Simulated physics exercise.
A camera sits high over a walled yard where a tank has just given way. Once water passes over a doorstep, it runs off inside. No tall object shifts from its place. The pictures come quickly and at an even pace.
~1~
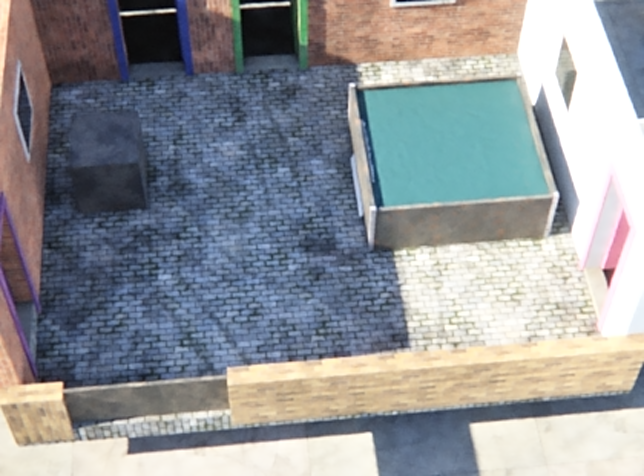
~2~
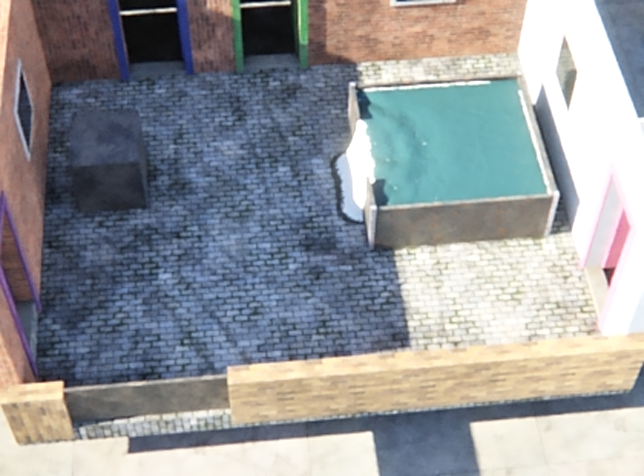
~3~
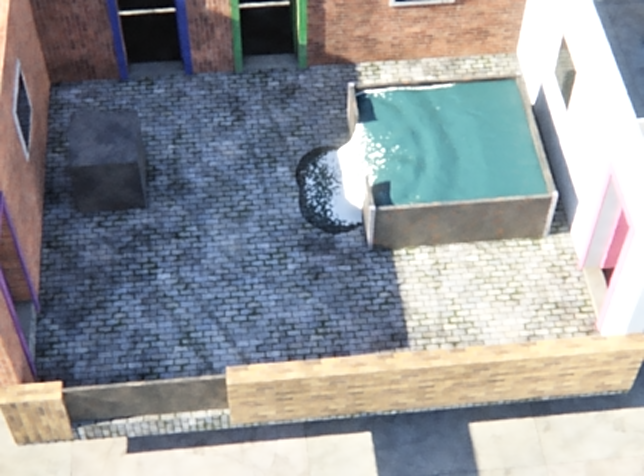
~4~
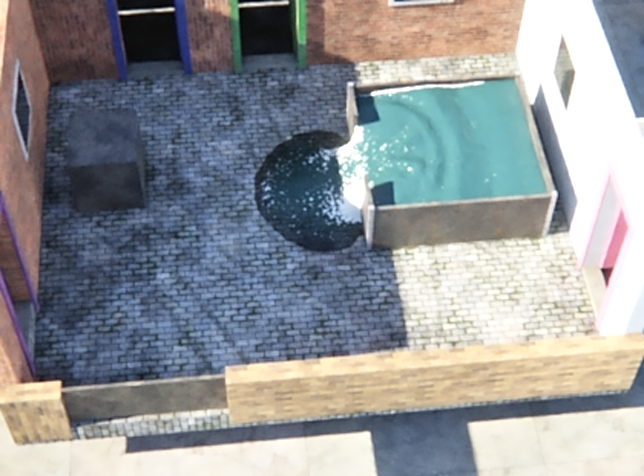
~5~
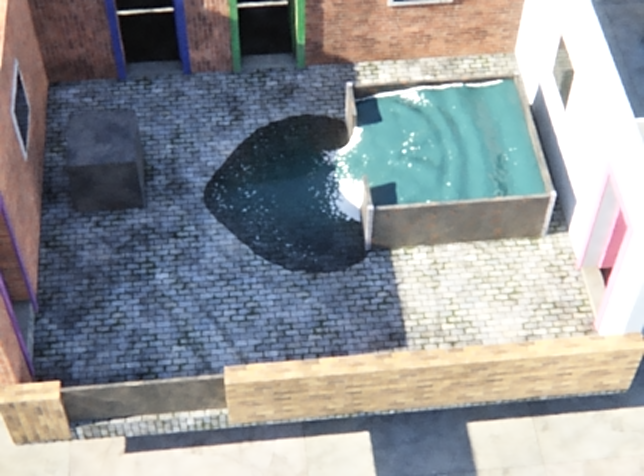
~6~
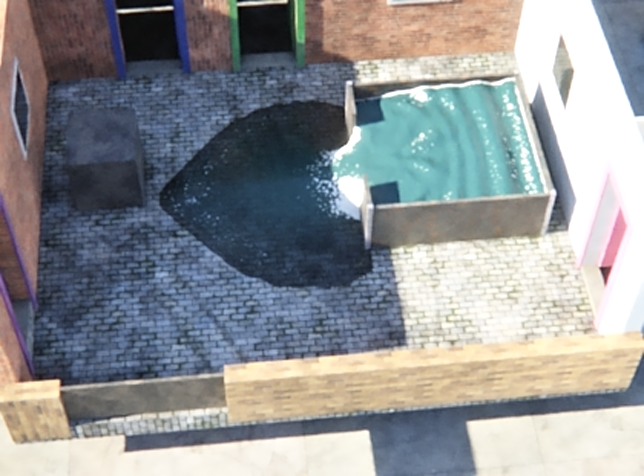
Water pours from the tank's left side and spreads leftward across the walled brick yard.
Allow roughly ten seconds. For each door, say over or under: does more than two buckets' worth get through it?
Green door: Under, pink door: Over, blue door: Over, purple door: Under.
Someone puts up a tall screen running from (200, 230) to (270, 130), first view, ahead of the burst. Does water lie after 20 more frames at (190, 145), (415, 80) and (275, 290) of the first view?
Results in order: Bone-dry / swamped / swamped.
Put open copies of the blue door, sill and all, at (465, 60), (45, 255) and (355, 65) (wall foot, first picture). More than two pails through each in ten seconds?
Log: Door one is below the limit; door two is above the limit; door three is below the limit.
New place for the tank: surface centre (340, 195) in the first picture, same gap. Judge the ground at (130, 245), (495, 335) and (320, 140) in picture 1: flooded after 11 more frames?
Going through the three spots in turn: Gets wet, stays untouched, stays untouched.
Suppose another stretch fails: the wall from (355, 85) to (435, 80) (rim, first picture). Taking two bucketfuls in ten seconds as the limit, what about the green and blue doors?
One at a time: The green door exceeds the limit, the blue door exceeds the limit.
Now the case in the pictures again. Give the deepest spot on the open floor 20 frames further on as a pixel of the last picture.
Somewhere near (31, 413).
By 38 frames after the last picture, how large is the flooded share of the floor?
I'd put it at roughly 80 per cent.
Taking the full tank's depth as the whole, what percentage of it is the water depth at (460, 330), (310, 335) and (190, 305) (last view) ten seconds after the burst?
About 6, 10 and 14 per cent.
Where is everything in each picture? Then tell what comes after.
The open tank at (449, 143) is whole and still, in the first picture.
Water pours out at (363, 170) and has run to (352, 219), in the second picture.
The front is at (313, 218), out from the gap at (362, 173), in the third picture.
Water pours out at (361, 174) and has run to (260, 199), in the fourth picture.
Water pours out at (360, 174) and has run to (209, 200), in the fifth picture.
The front is at (168, 205), out from the gap at (360, 172), in the sixth picture.
A moment on, water covers 40 % of the floor; the green door wet at the sill, nothing in, the pink door not reached, the blue door not reached, the purple door not reached.
Next, water covers 55 % of the floor; the green door wet at the sill, nothing in, the pink door not reached, the blue door under two buckets in, the purple door wet at the sill, nothing in.
Then, water covers 60 % of the floor; the green door wet at the sill, nothing in, the pink door not reached, the blue door over two buckets in, the purple door wet at the sill, nothing in.
Later, water covers 80 % of the floor; the green door wet at the sill, nothing in, the pink door not reached, the blue door far over two buckets in, the purple door wet at the sill, nothing in.
In the end, water covers 100 % of the floor; the green door wet at the sill, nothing in, the pink door far over two buckets in, the blue door far over two buckets in, the purple door wet at the sill, nothing in.
